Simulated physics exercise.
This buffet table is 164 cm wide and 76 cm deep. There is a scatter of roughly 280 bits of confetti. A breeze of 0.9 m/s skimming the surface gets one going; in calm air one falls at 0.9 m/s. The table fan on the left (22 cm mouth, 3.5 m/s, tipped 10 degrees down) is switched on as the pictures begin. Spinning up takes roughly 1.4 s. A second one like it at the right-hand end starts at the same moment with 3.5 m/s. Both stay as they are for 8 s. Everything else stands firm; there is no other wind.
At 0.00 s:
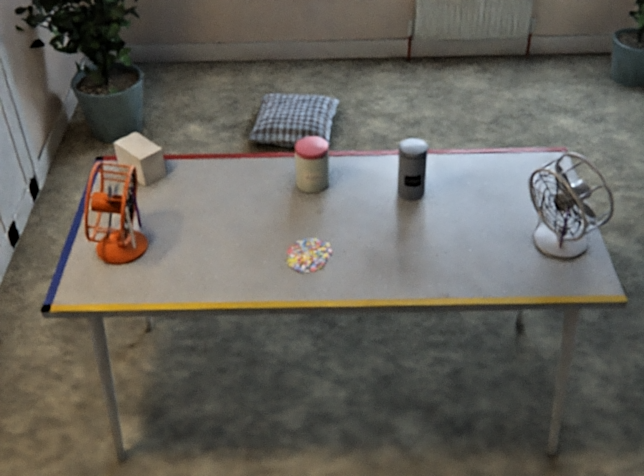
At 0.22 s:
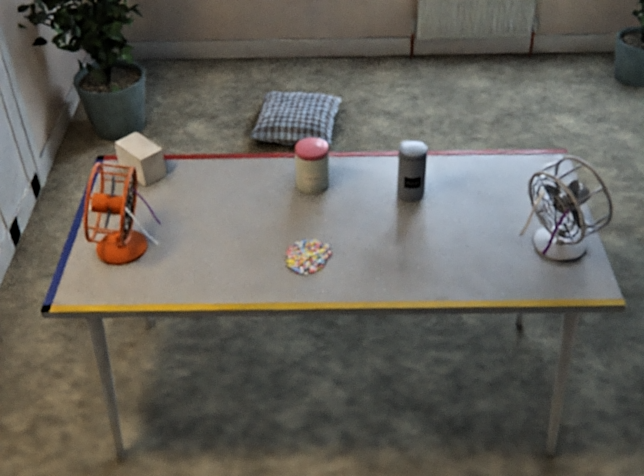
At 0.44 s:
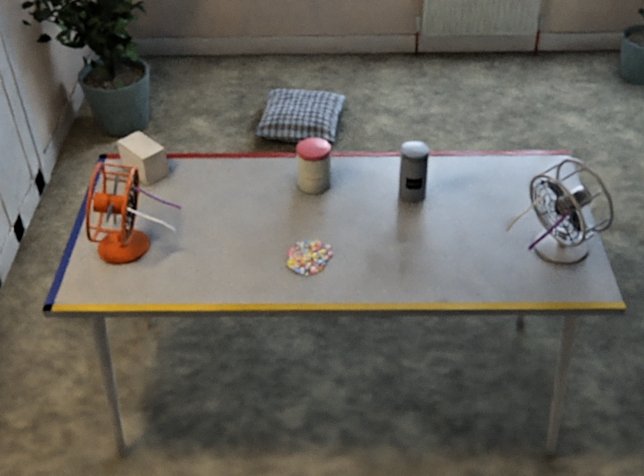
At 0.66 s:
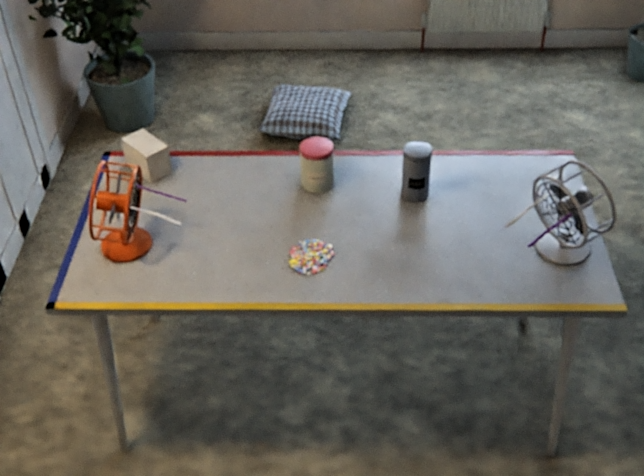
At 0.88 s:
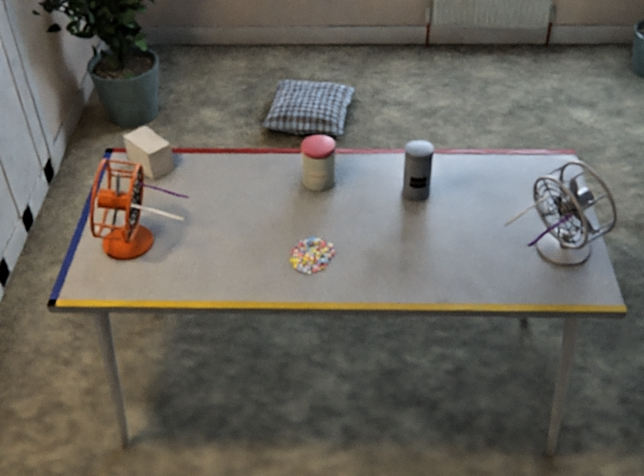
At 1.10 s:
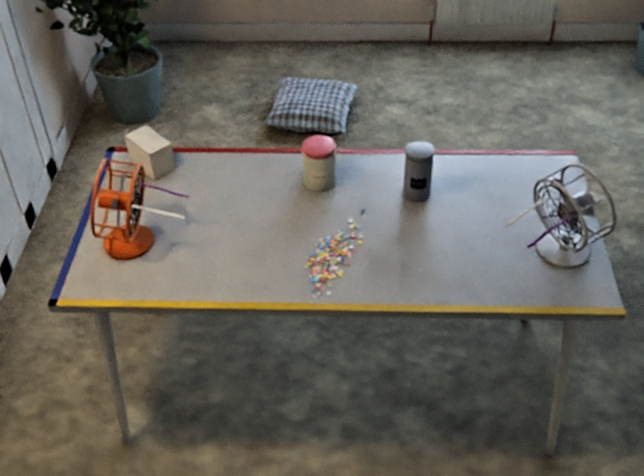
In a plain room with a mottled grey floor, the camera looks down from the front at a long grey table, drifting very slightly. An orange fan stands left and a silver one right, with a pale block, a pink-topped jar, a grey jar and colourful confetti between them. Ribbons on both fans lift and stream inward, then the confetti spreads into a loose, uneven patch, some bits shifting rightward and back.
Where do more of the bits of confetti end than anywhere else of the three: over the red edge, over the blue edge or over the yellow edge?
The biggest group is at the yellow one.
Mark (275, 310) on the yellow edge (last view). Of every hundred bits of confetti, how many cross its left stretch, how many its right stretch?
About 0 % left and 30 % right.
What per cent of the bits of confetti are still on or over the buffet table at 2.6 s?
Near 30 %.
After 1.6 s the count stands so, 2 % are over the red edge, 28 % over the yellow edge and 0 % over the blue edge; the middle of those left on the top is near (512, 190).
After 2.6 s the count stands so, 5 % are over the red edge, 33 % over the yellow edge and 0 % over the blue edge; the middle of those left on the top is near (539, 163).
After 4.4 s the count stands so, 7 % are over the red edge, 33 % over the yellow edge and 0 % over the blue edge.
After 8.0 s, at the end, 7 % are over the red edge, 33 % over the yellow edge and 0 % over the blue edge.
